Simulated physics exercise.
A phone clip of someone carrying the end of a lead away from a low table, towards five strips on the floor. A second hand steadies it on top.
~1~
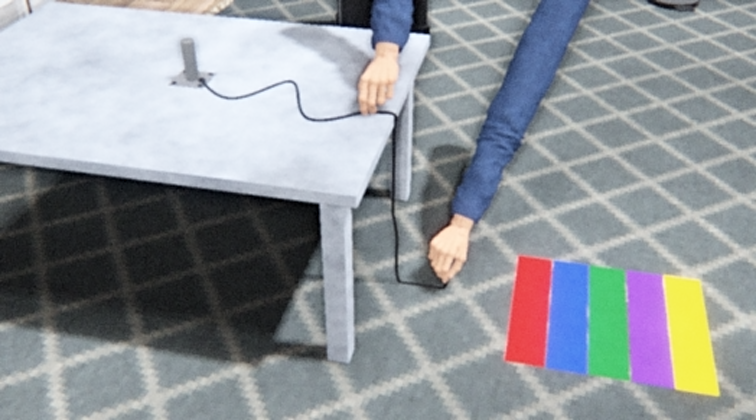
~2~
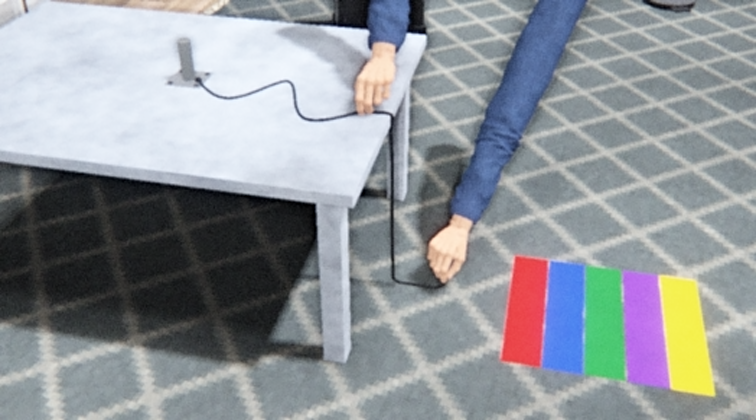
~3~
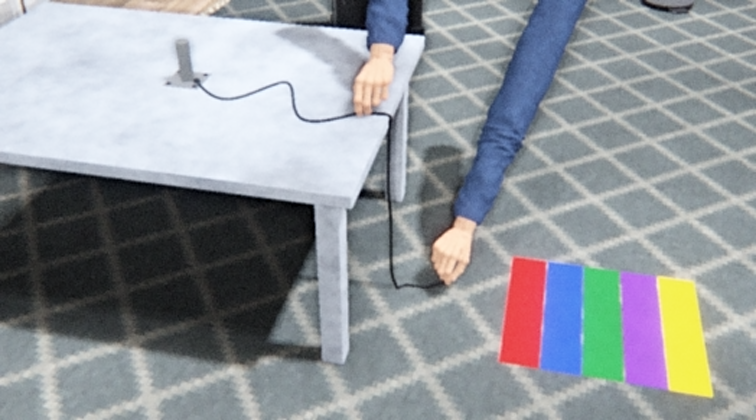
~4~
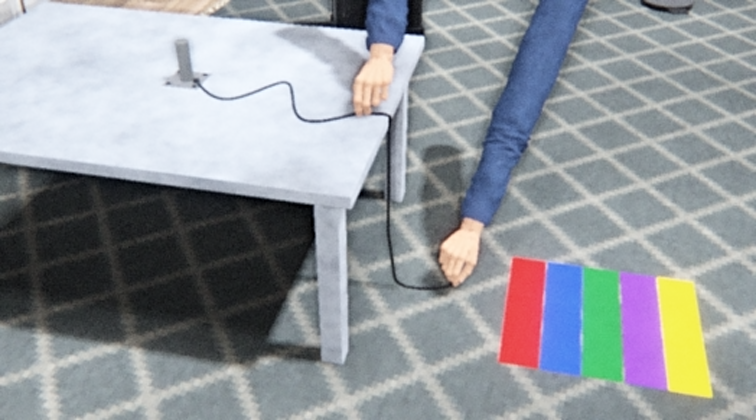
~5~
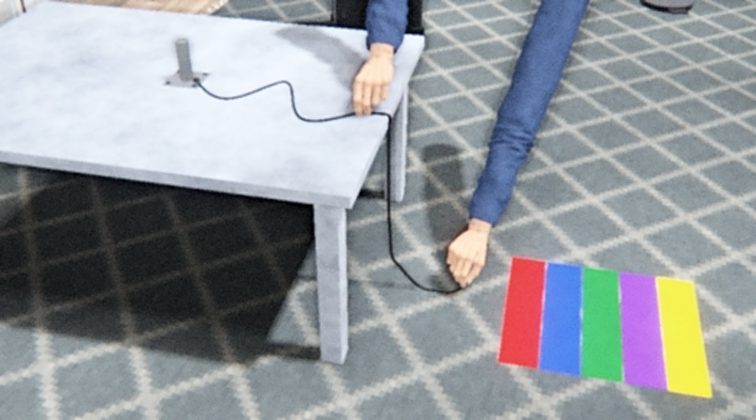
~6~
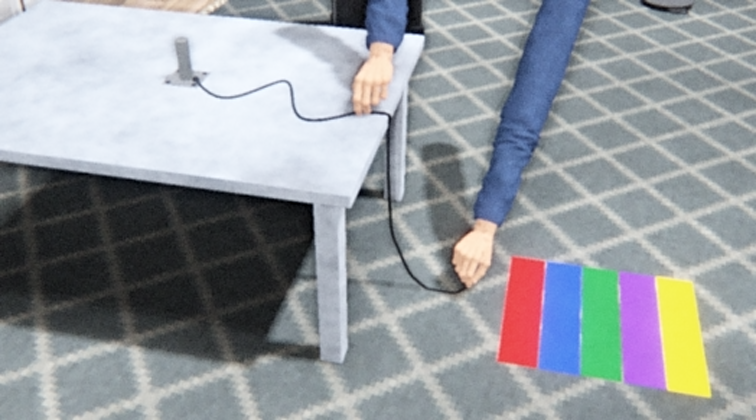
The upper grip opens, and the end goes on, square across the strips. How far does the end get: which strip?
The end stops over the yellow strip.
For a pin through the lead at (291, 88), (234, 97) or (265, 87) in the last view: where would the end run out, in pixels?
About (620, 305), (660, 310) and (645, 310).
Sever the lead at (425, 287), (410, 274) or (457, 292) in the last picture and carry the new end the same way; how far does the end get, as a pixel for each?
About (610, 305), (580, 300) and (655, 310).
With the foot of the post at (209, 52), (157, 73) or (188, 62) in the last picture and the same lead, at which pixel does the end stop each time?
Near (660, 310), (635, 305) and (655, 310).
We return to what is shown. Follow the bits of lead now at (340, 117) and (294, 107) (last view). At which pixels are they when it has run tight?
The first at (423, 138), the second at (367, 107).
Soon after, end near (616, 304); over green.
After that, end near (656, 310); over purple.
At the stop, end near (679, 314); over yellow. It gets as far as the yellow strip.
